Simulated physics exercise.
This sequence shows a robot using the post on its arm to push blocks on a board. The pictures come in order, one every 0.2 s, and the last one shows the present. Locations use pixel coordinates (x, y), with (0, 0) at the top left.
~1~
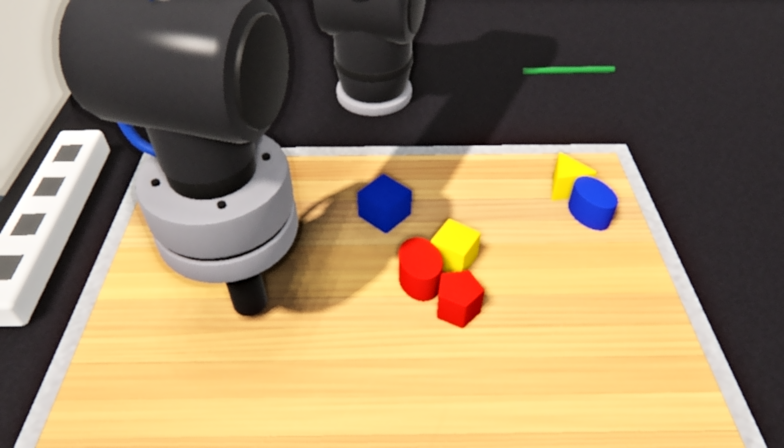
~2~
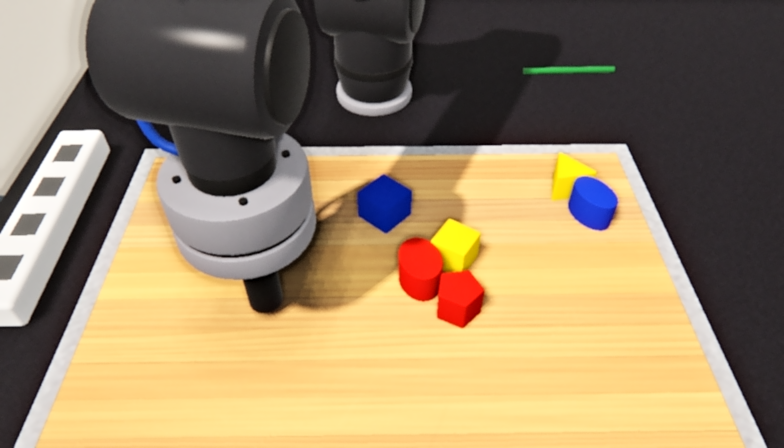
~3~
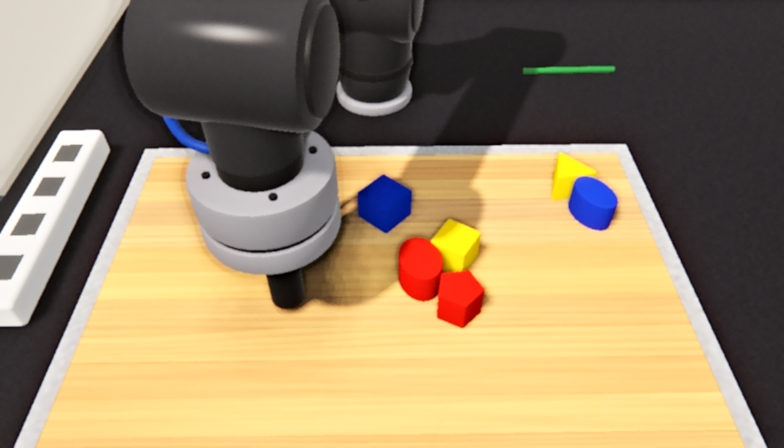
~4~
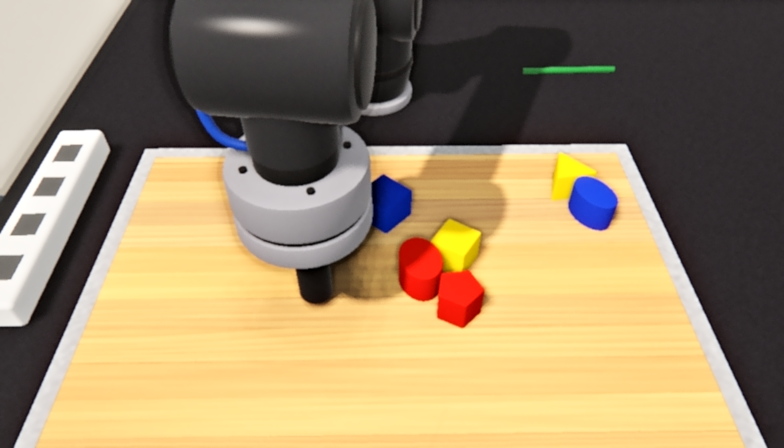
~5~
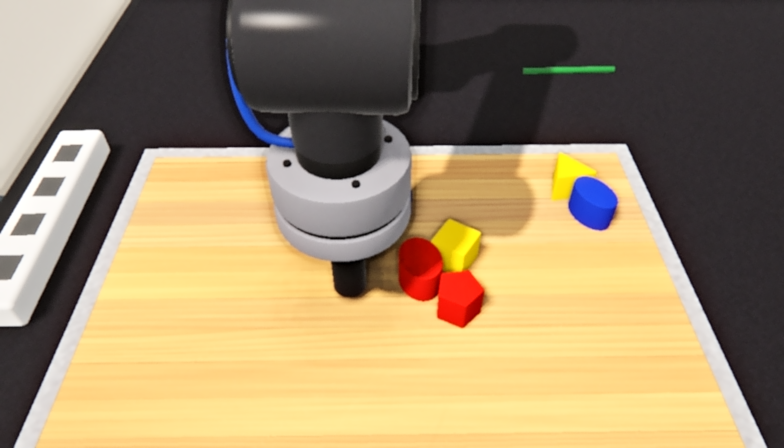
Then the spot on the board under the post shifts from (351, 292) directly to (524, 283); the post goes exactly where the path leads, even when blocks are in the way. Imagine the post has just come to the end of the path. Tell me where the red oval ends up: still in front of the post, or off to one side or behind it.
The red oval is left behind or beside.
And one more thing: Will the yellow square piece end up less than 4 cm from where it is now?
I expect not.
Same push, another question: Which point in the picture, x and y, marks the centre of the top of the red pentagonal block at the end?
I'd place it at (482, 293), taking the centre of its top.
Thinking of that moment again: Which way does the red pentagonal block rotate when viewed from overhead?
From the top: Clockwise.
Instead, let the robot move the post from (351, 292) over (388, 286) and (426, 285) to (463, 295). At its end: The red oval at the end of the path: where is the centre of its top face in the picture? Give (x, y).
The centre of its top face lies at (486, 248).
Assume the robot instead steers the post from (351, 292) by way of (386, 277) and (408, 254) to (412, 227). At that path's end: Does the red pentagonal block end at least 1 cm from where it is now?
No, that is not what happens.
What follows on the original path. One third of the way, post (411, 283); red oval (442, 249), turned 25° anticlockwise; yellow square piece (468, 229), turned 20° clockwise; red pentagonal block (465, 287), turned 15° clockwise.
Two thirds of the way, post (468, 280); red oval (488, 239), turned 60° anticlockwise; yellow square piece (488, 211), turned 25° anticlockwise; red pentagonal block (481, 292), turned 65° clockwise.
At the end, post (525, 276); red oval (507, 233), turned 90° anticlockwise; yellow square piece (490, 206), turned 45° anticlockwise; red pentagonal block (482, 293), turned 75° clockwise.
